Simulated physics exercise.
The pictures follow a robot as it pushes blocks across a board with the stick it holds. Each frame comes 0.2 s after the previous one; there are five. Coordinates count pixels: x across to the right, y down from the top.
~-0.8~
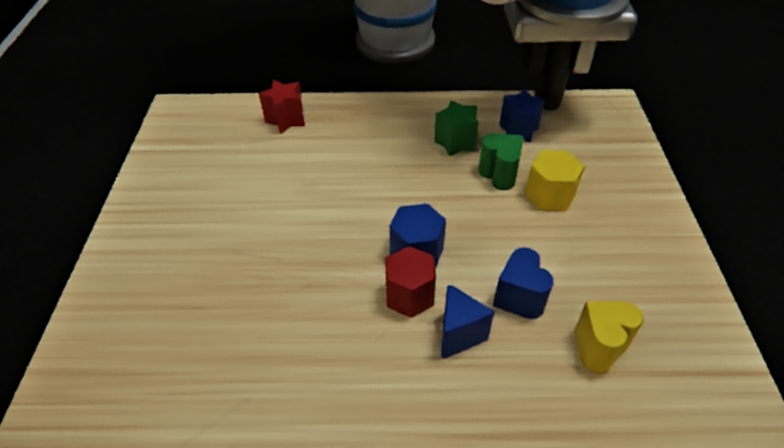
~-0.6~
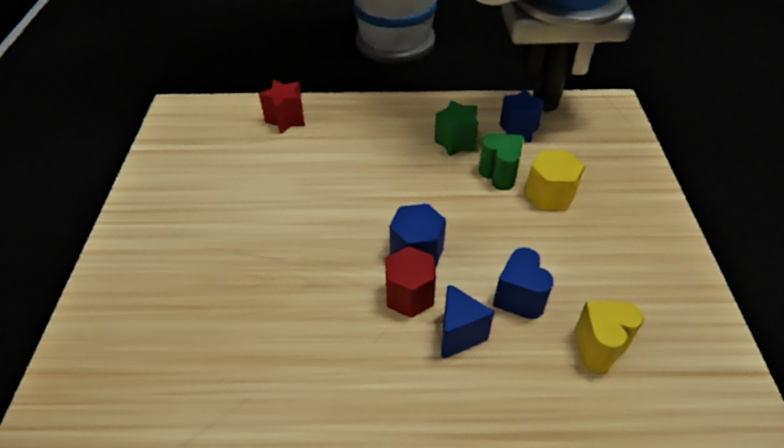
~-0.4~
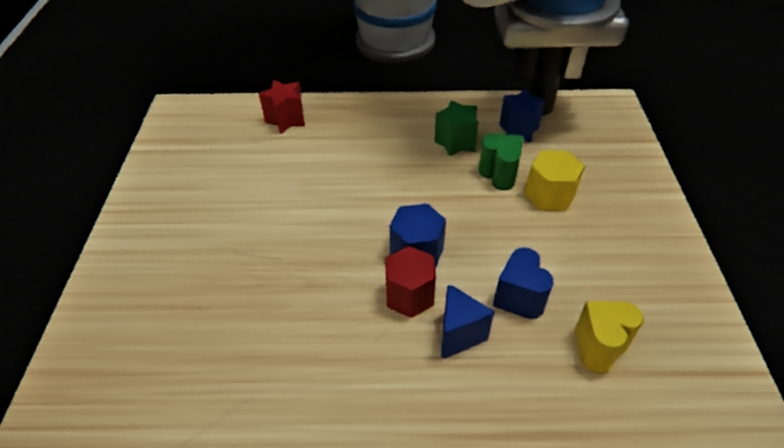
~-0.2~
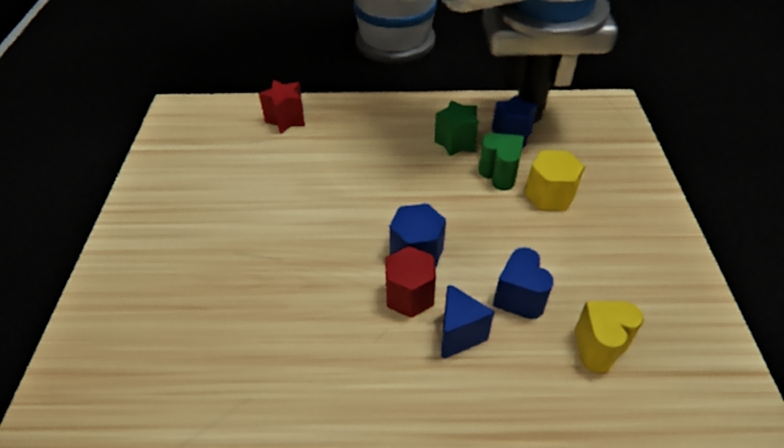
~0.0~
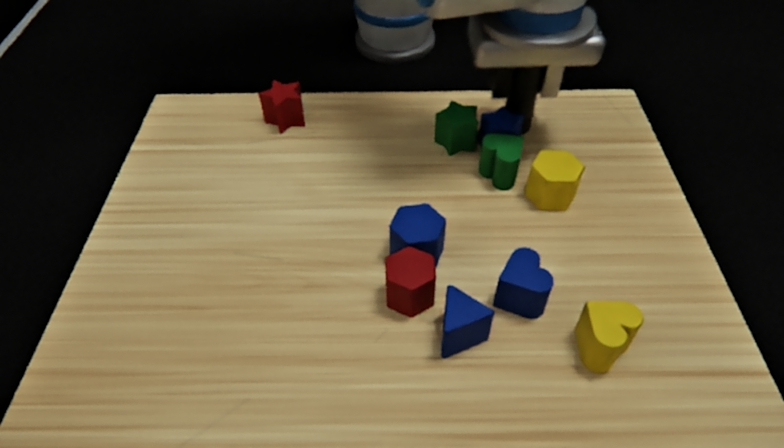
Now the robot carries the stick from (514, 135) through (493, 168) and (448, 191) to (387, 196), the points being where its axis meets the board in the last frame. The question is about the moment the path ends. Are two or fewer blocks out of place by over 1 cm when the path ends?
Final answer: Yes.
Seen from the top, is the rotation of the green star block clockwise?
Short answer: Yes.
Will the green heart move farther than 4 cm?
Yes, that is how it ends up.
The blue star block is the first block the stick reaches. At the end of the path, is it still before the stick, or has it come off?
The stick no longer has it in front.
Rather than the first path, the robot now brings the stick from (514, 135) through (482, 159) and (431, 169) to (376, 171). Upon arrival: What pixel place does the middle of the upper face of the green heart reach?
Its top face will be centred at roughly (489, 172).
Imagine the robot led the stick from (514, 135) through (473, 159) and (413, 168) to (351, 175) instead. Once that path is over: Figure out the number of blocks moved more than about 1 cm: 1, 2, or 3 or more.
Shifted over 1 cm: Three or more.
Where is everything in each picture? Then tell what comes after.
The first picture shows stick tip (547, 103); block tops, green star block (459, 112); blue star block (524, 101); green heart (505, 145); yellow hexagonal block (558, 165).
The second picture shows stick (545, 104); blocks unchanged.
The third picture shows stick (539, 108); blocks unchanged.
The fourth picture shows stick (529, 116); blue star block (517, 107).
The fifth picture shows stick (516, 127); green star block (459, 112); blue star block (503, 118); green heart (505, 145); yellow hexagonal block (558, 165).
On the path given first. One third of the way, stick (495, 161); green star block (457, 114), turned 20° clockwise; blue star block (479, 153); green heart (485, 179).
Two thirds of the way, stick (449, 183); green star block (457, 114), turned 20° clockwise; blue star block (441, 185), turned 35° anticlockwise; green heart (469, 206), turned 25° anticlockwise.
At the end, stick (387, 189); green star block (457, 114), turned 20° clockwise; blue star block (433, 186), turned 60° anticlockwise; green heart (469, 206), turned 25° anticlockwise; yellow hexagonal block in place.
